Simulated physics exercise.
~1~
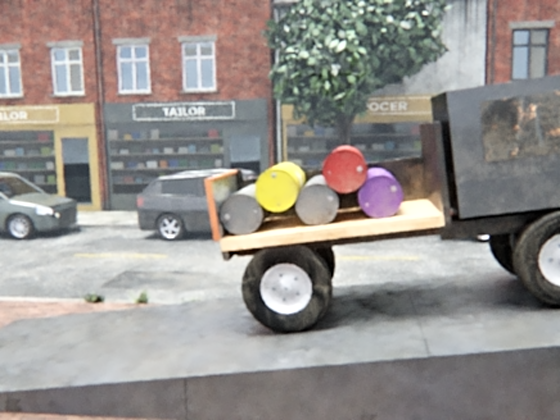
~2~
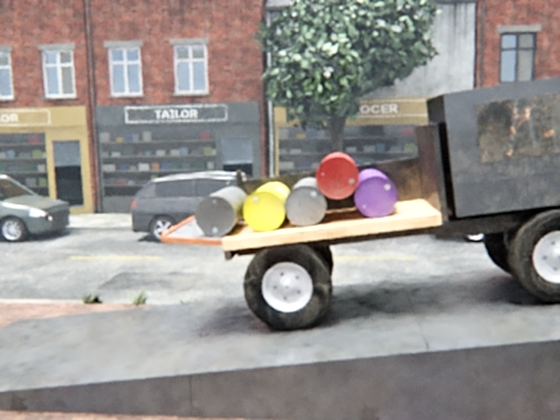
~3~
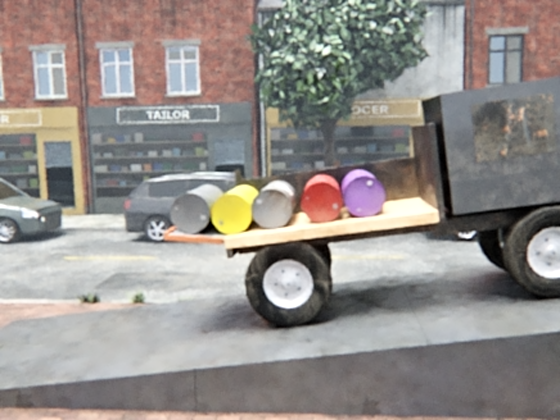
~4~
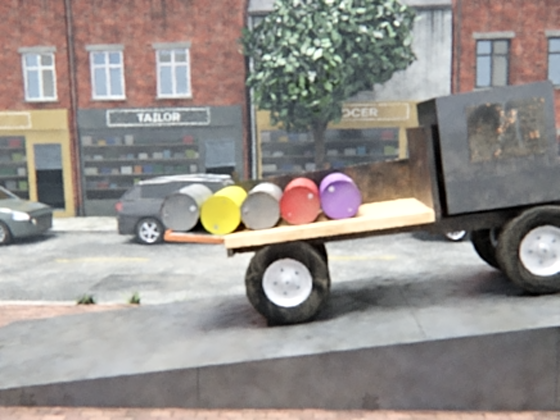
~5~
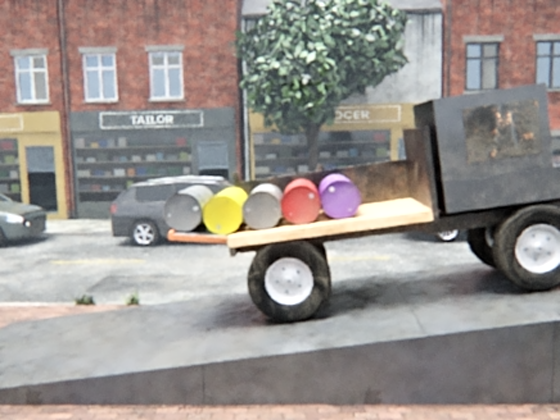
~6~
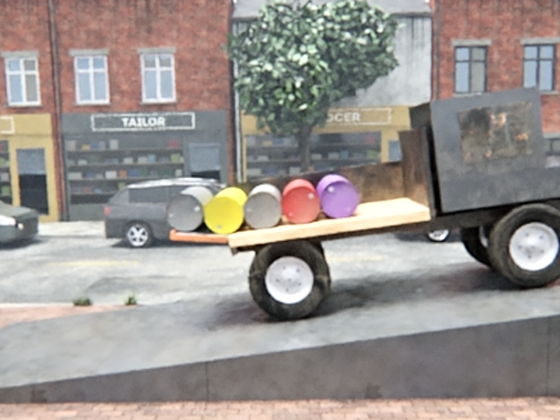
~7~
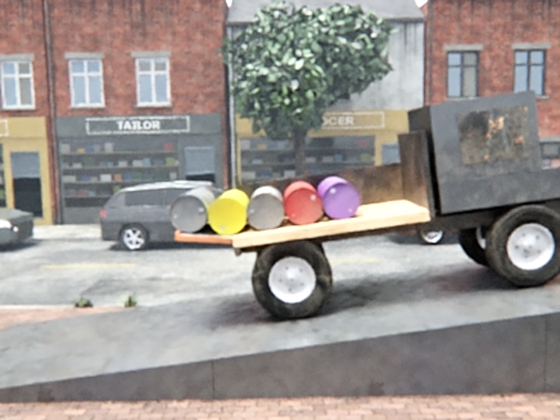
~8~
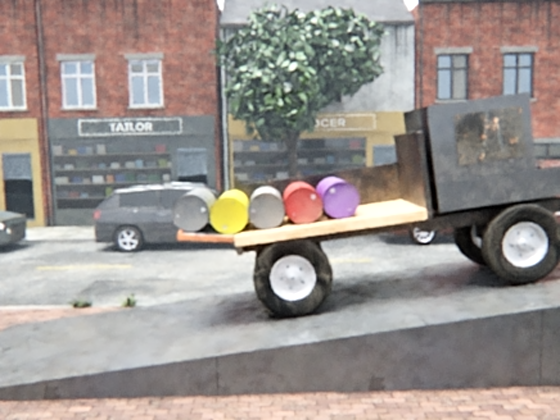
The clip shows a truck on a slope with its rear end low as its tailgate drops open and five piled drums roll left, settling into a single row. The leftmost gray drum rests on the lowered gate with the yellow one beside it, and none falls off.
